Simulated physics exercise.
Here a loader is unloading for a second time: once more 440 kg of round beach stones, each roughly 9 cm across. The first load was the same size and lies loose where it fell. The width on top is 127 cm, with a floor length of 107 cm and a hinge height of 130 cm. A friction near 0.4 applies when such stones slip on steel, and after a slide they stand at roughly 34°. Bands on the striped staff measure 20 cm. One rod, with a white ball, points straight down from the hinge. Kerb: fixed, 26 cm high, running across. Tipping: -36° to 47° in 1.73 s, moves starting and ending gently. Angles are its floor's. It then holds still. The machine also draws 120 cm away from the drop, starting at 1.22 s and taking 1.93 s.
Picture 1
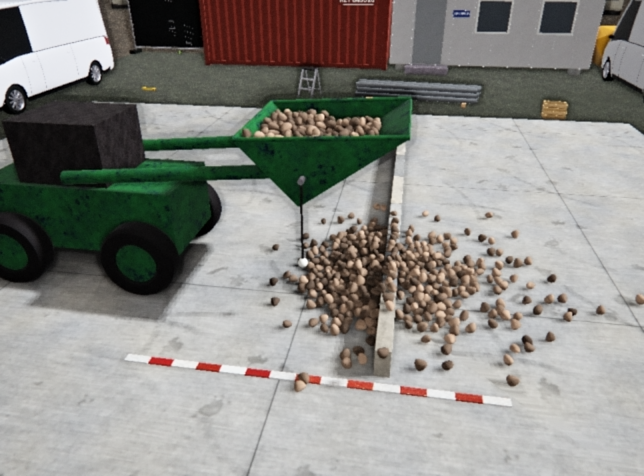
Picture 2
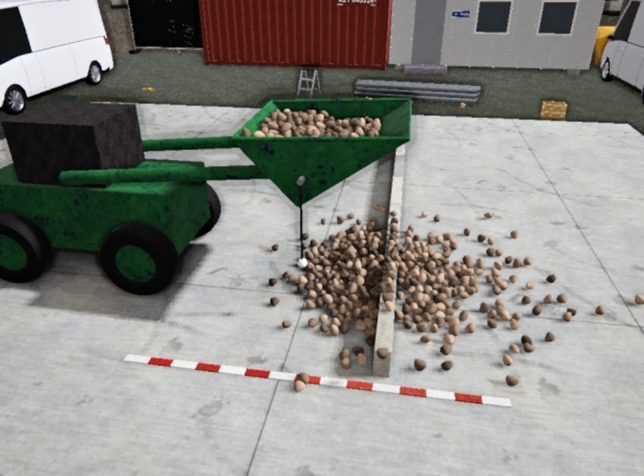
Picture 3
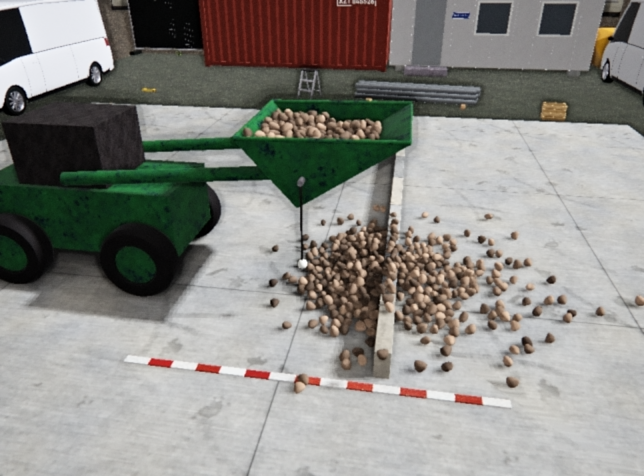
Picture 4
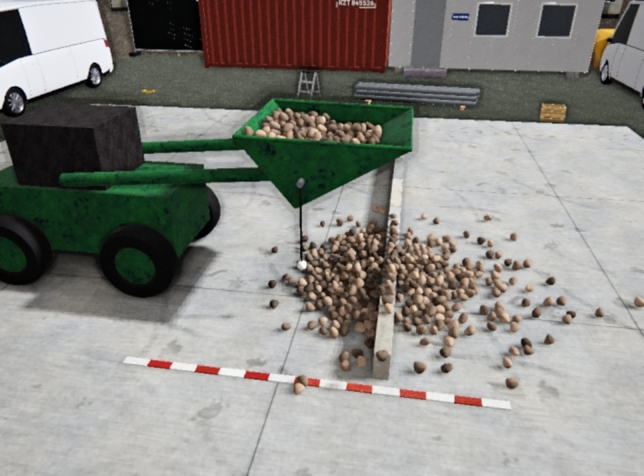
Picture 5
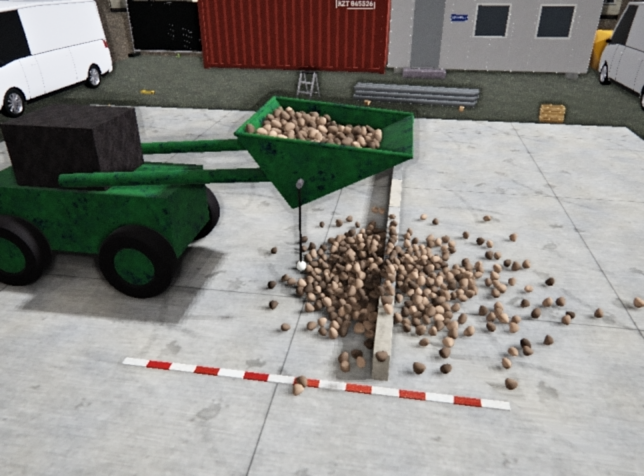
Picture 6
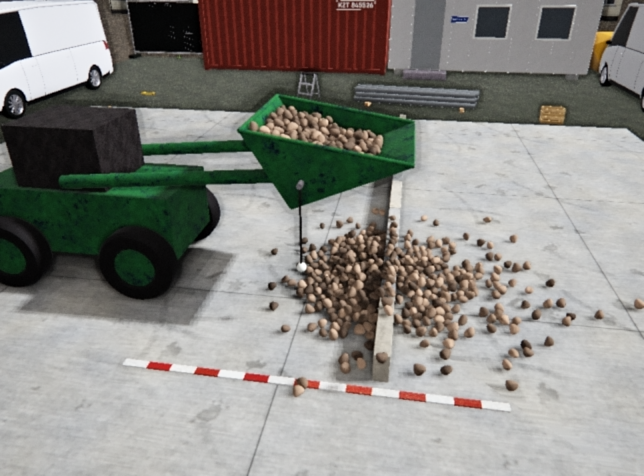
A green loader held a bucket of round brown stones above a scattered pile of them lying across a low kerb, and the bucket slowly tilted a little, its right end dipping slightly.
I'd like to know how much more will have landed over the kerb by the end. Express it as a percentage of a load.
Roughly 37 in every hundred.
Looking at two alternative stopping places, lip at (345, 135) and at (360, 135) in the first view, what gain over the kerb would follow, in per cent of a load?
First place: Roughly 0 %; second place: Roughly 0 %.
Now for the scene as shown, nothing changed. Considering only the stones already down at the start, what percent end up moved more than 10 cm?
20 per cent.
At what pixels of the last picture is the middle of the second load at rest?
Centre at roughly (369, 273).
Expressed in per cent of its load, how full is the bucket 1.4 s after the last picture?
That works out to about 5 %.
Then, 0.9 s after the last picture the floor is at 34°; in per cent of one load, 97 in the bucket, 67 on this side of the kerb, 36 over the kerb; the foremost stones are at (569, 301).
Then, 1.4 s after the last picture the floor is at 47°; in per cent of one load, 4 in the bucket, 129 on this side of the kerb, 67 over the kerb; the foremost stones are at (569, 301).
Then, 3.2 s after the last picture the floor is at 47°; in per cent of one load, 0 in the bucket, 127 on this side of the kerb, 73 over the kerb; the foremost stones are at (575, 294).
Then, 6.0 s after the last picture the floor is at 47°; in per cent of one load, 0 in the bucket, 127 on this side of the kerb, 73 over the kerb; the foremost stones are at (575, 294). Net gain over the kerb, 37.
